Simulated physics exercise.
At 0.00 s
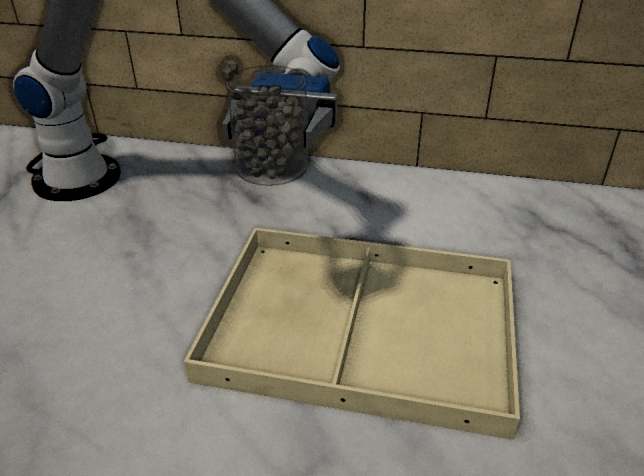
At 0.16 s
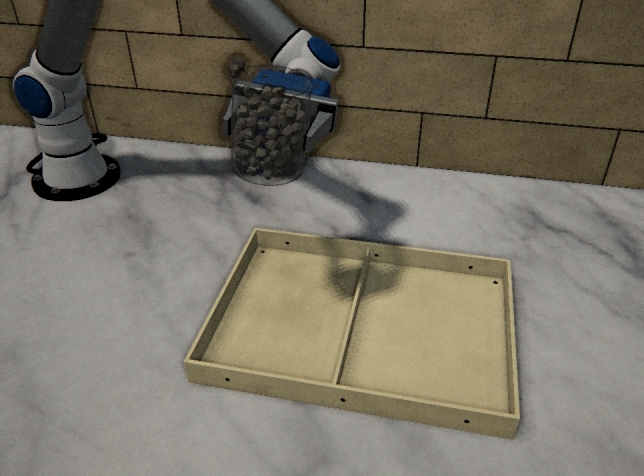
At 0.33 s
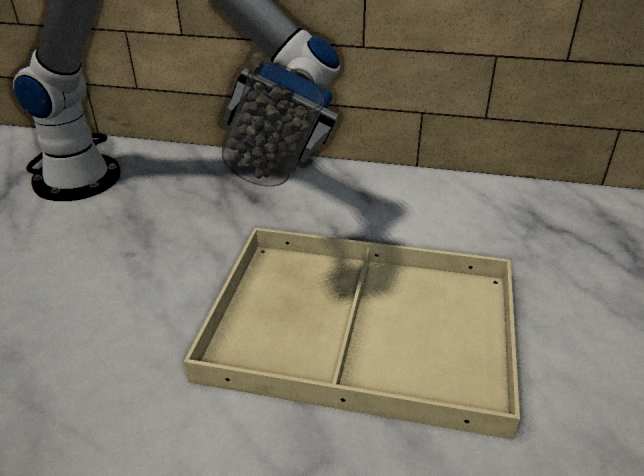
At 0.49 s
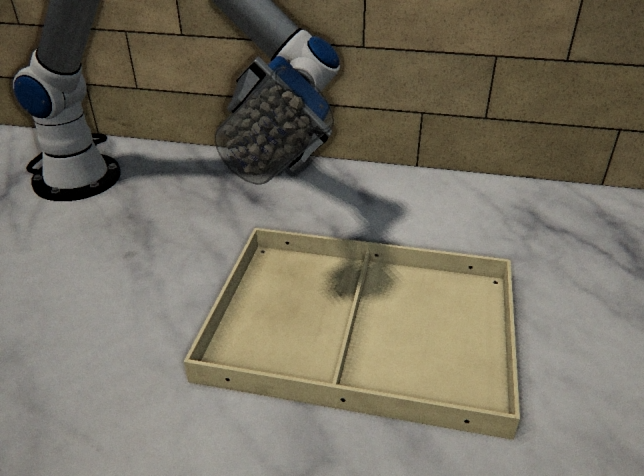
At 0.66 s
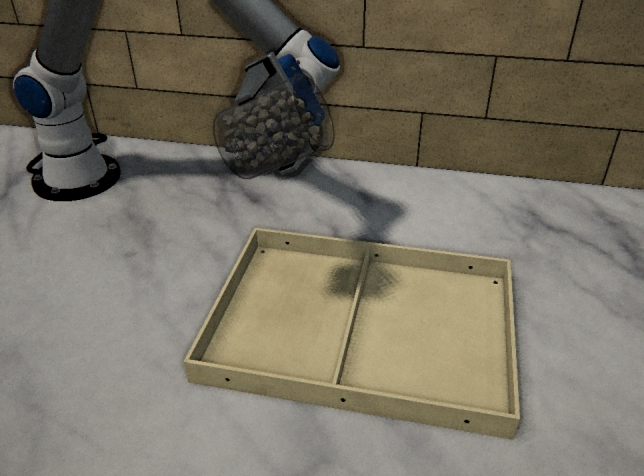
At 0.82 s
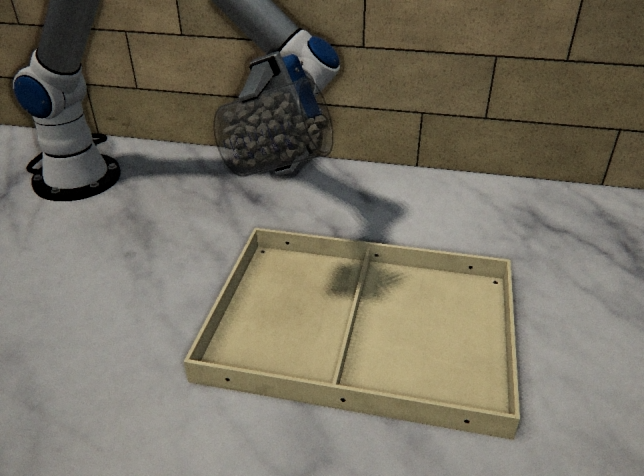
A clear beaker packed with dark grey pebbles hangs in the grip of a grey-and-white robot arm with blue caps, seen from a raised, fixed viewpoint over a marble counter against a tan brick wall. An empty, pale yellow tray with one divider lies in front, crossed by the arm's shadow. The gripper steadily tilts the beaker well over, its mouth swinging rightward, while the pebbles shift inside.
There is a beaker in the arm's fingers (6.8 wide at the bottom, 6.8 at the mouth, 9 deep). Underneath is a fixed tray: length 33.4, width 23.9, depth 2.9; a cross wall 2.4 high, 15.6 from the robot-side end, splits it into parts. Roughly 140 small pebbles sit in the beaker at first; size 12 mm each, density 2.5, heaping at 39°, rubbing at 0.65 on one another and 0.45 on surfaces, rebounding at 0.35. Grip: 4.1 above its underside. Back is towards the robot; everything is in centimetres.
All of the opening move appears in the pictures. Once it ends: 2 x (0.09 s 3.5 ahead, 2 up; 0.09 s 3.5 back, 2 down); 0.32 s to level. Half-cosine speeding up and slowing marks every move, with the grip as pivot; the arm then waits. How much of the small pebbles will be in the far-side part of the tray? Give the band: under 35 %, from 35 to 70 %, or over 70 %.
The share falls between 35 and 70 %.
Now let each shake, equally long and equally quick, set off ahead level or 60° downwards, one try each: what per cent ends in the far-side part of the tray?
Try one gives about 25 in a hundred, try two about 5 in a hundred.
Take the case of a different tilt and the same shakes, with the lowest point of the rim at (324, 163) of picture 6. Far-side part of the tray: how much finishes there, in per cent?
I'd put it at roughly 95 %.
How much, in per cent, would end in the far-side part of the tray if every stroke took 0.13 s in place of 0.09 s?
In that case about 20 in a hundred.
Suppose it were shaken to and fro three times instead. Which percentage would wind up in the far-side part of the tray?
Result: Approximately 65 per cent.
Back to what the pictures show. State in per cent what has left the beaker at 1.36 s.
65 %.
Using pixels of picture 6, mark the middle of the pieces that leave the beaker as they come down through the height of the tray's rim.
About at (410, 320).
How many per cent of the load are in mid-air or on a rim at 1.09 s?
Reading at that time: Some 43 per cent.
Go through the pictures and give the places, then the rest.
In the first picture, the beaker middle at (269, 127), level; upper third of the load around (266, 112), from x 230 to 300, top at y 65; 138 in the beaker.
In the second picture, the beaker middle at (270, 127), tilted 6° forward; upper third of the load around (266, 113), from x 235 to 300, top at y 65.
In the third picture, the beaker middle at (271, 127), tilted 23° forward; upper third of the load around (266, 114), from x 235 to 305, top at y 60.
In the fourth picture, the beaker middle at (272, 128), tilted 45° forward; upper third of the load around (270, 114), from x 230 to 305, top at y 90.
In the fifth picture, the beaker middle at (273, 129), tilted 62° forward; upper third of the load around (268, 115), from x 230 to 315, top at y 95.
In the sixth picture, the beaker middle at (273, 130), tilted 68° forward; upper third of the load around (266, 117), from x 230 to 320, top at y 95; 138 in the beaker.
After 1.09 s, tilted 68° forward, highest piece 29 above the table; 79 in the beaker, 59 in flight or on a rim.
After 1.36 s, tilted 26° forward, highest piece 28 above the table; 78 in the far-side part, 47 in the beaker, 6 in the robot-side part, 1 on the table or floor, 6 in flight or on a rim.
After 1.70 s, level, highest piece 26 above the table; 81 in the far-side part, 46 in the beaker, 7 in the robot-side part, 4 on the table or floor.
After 2.75 s, level, highest piece 26 above the table; 81 in the far-side part, 46 in the beaker, 7 in the robot-side part, 4 on the table or floor.
In the end, 81 in the far-side part, 46 in the beaker, 7 in the robot-side part, 4 on the table or floor. That is 59 % in the far-side part of the tray.
